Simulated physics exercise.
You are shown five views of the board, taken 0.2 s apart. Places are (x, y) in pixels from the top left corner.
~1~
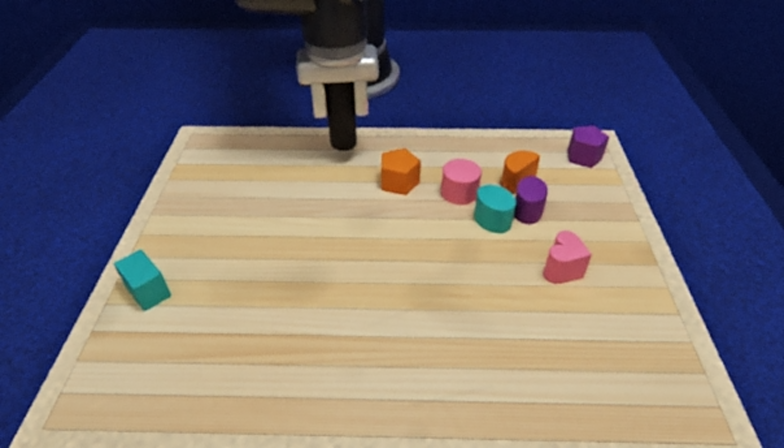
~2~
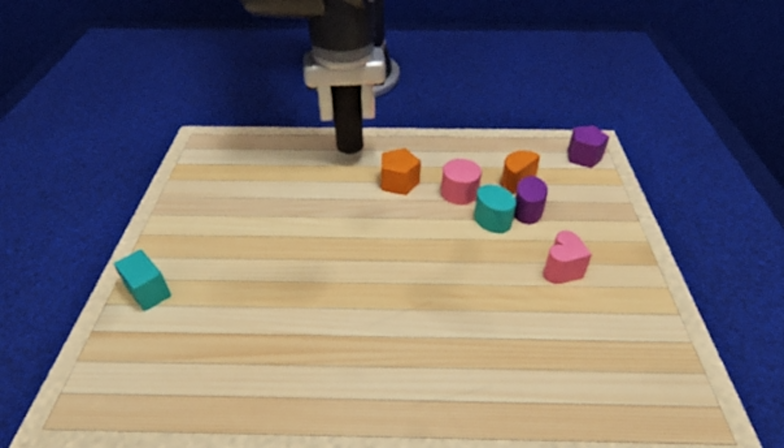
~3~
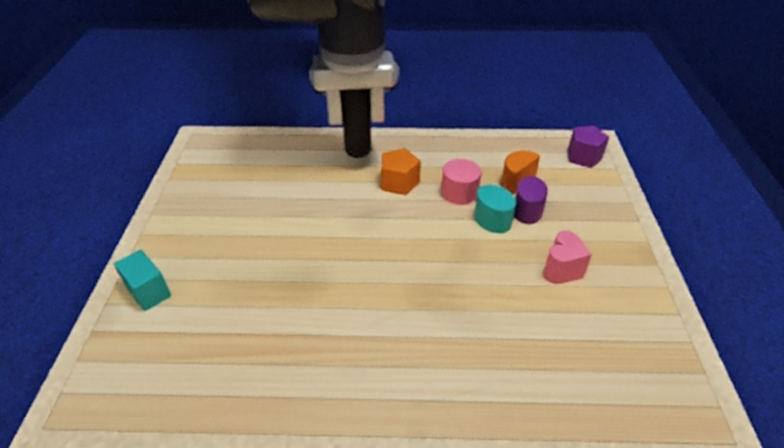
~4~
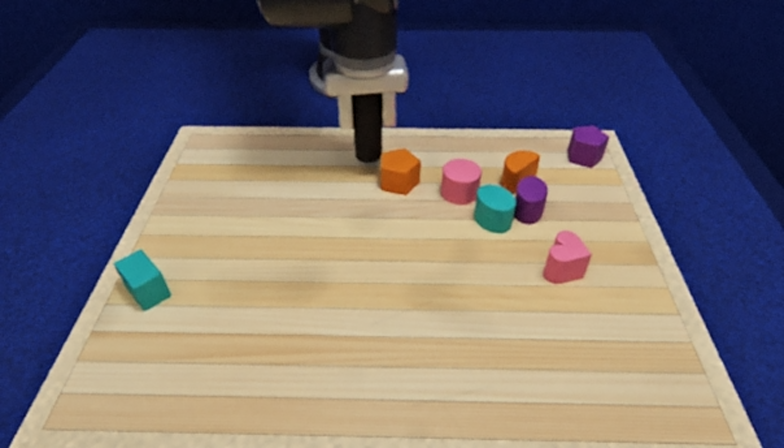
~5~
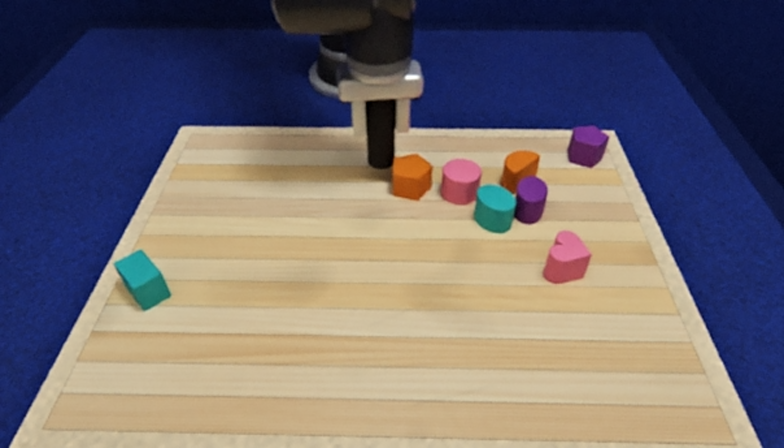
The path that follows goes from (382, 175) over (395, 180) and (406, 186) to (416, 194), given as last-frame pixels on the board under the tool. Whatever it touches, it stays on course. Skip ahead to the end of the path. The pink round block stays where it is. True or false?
It is false.
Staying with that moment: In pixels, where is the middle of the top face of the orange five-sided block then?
If I read the scene right, the answer is (444, 187).
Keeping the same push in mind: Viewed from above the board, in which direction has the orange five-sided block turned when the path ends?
It swings round clockwise.
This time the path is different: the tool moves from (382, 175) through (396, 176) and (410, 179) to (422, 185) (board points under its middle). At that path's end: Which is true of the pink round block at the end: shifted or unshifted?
That block ends up displaced.
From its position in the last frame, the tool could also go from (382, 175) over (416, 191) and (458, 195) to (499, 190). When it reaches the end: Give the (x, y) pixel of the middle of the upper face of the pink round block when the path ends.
My estimate: (538, 172).
On the path given first. Halfway along, tool at (401, 169); orange five-sided block at (429, 175); pink round block at (469, 172).
At the end, tool at (417, 180); orange five-sided block at (444, 187), turned 20° clockwise; pink round block at (476, 173); turquoise oval not moved.
